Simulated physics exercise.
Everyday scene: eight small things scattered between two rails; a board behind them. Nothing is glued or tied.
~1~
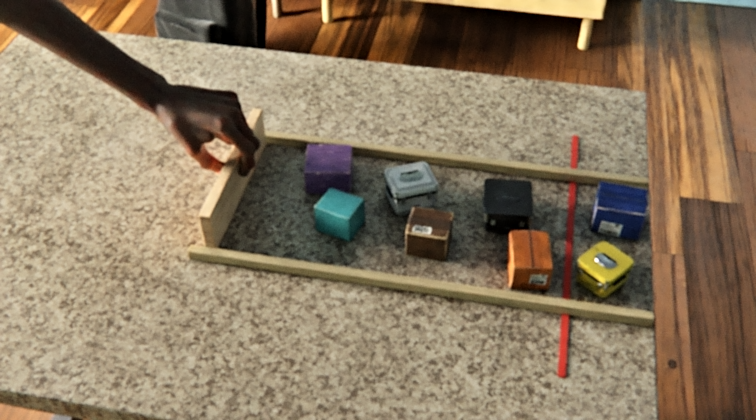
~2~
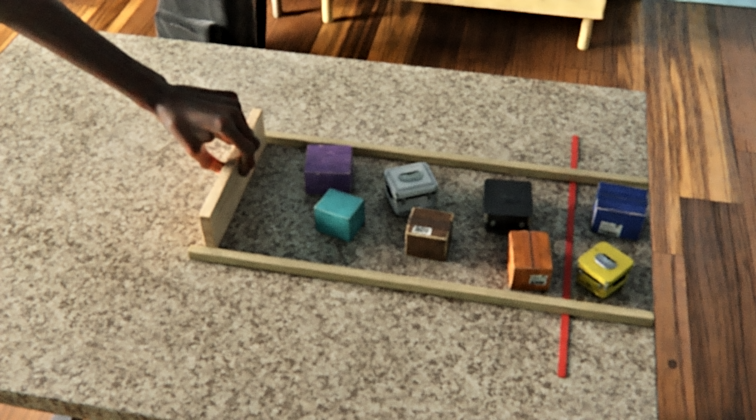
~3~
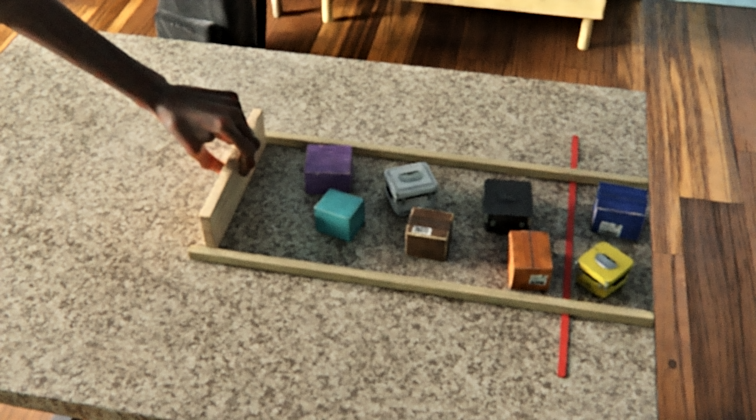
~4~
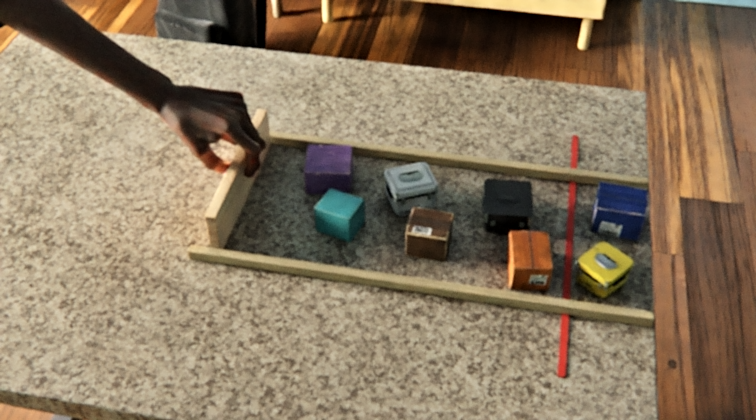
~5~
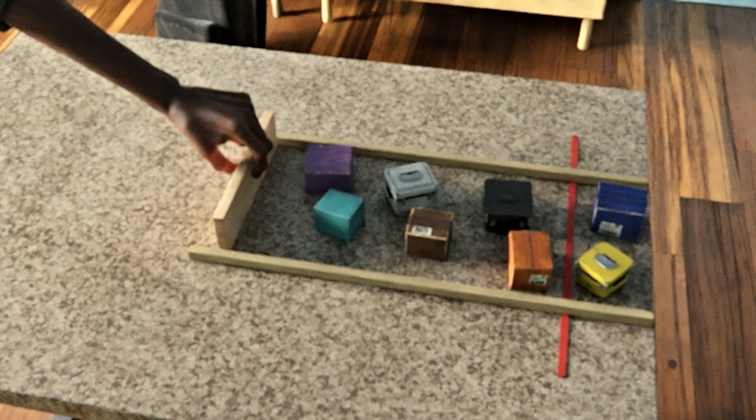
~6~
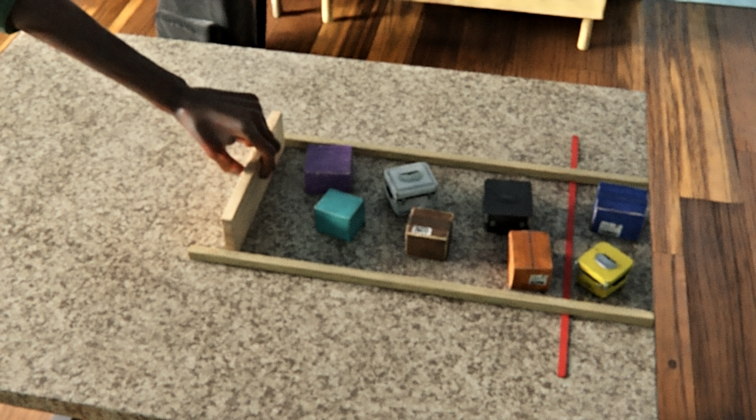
The clip opens on eight small boxes and blocks scattered between two wooden rails on a speckled surface, a red strip crossing near the right end. A hand at the left holds an upright board still at first, then slides it slightly right, while the scattered objects stay in place.
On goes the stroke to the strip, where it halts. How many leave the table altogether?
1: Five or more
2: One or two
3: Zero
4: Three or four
4.
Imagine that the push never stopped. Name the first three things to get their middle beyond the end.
The order is the blue box, the yellow case, the black case.
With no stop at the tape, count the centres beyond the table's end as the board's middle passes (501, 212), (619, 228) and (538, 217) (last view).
Per position: 1 / 6 / 3.
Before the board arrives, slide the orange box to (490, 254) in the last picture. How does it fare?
Orange box: Gone.
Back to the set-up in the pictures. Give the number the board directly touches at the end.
The figure is 2.
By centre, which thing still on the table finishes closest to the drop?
Answer: The white case.
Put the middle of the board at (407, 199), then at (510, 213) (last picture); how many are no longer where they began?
That makes 5 at the first spot and 8 at the second.
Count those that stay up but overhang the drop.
2 is the number.
Soon after, none off yet; blue box at rest near (619, 211); yellow case at rest near (603, 271); orange box at rest near (529, 260).
At rest, the number that fall off is three or four; fallen, black case, orange box, yellow case and blue box.
